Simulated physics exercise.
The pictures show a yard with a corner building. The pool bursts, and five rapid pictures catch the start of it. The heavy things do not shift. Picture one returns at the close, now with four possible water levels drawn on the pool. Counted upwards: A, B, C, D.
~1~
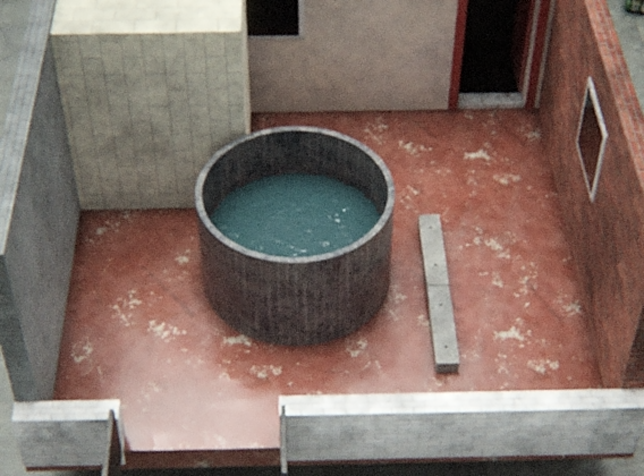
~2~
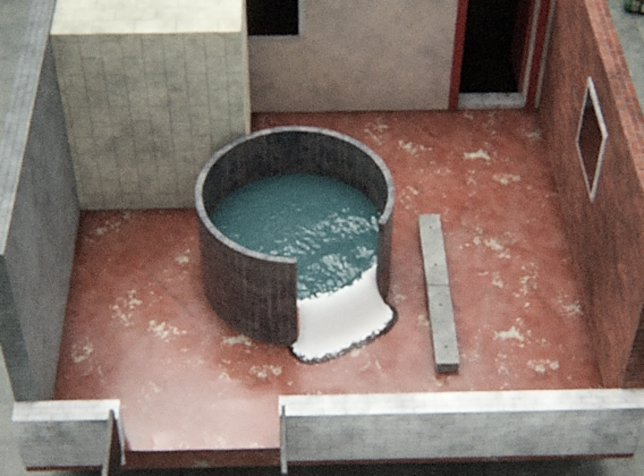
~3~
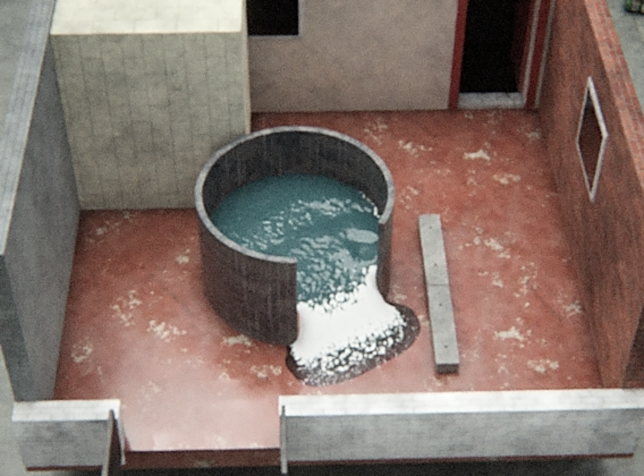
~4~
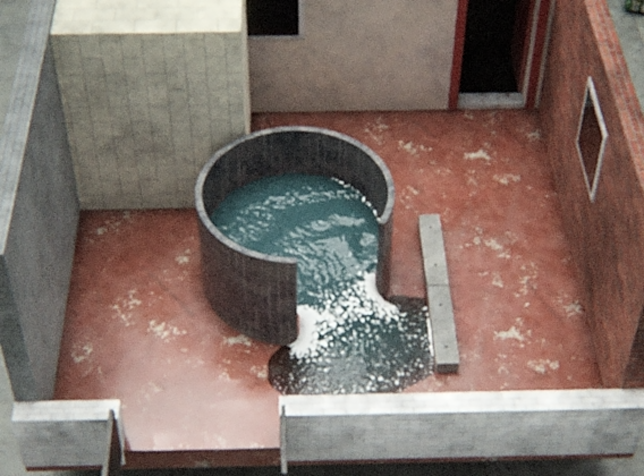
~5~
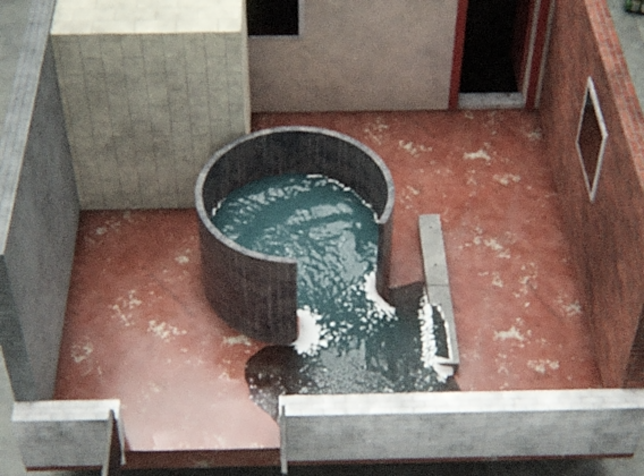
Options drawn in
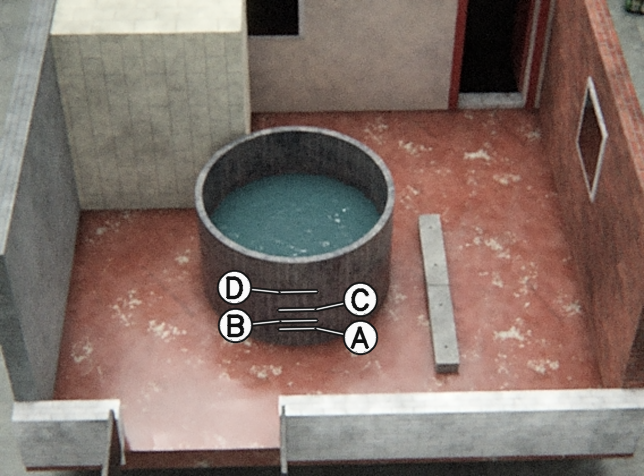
Water pours through a gap in the round pool's wall and spreads across the red yard.
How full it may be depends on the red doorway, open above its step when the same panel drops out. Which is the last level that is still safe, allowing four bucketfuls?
Choose B.
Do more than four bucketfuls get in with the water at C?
Yes, it does.
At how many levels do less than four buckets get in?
Two.
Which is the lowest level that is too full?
Here it is level C.
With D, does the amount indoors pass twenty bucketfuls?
Yes, it does.
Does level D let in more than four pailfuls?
Yes, that goes wrong.
On the marked copy, A at (298, 328); B at (297, 320); C at (297, 309); D at (297, 291); from the bottom up A, B, C, D.
With A, nothing gets over.
With B, a bucket or two gets in.
With C, about 10 bucketfuls get in.
With D, dozens of bucketfuls pour in.
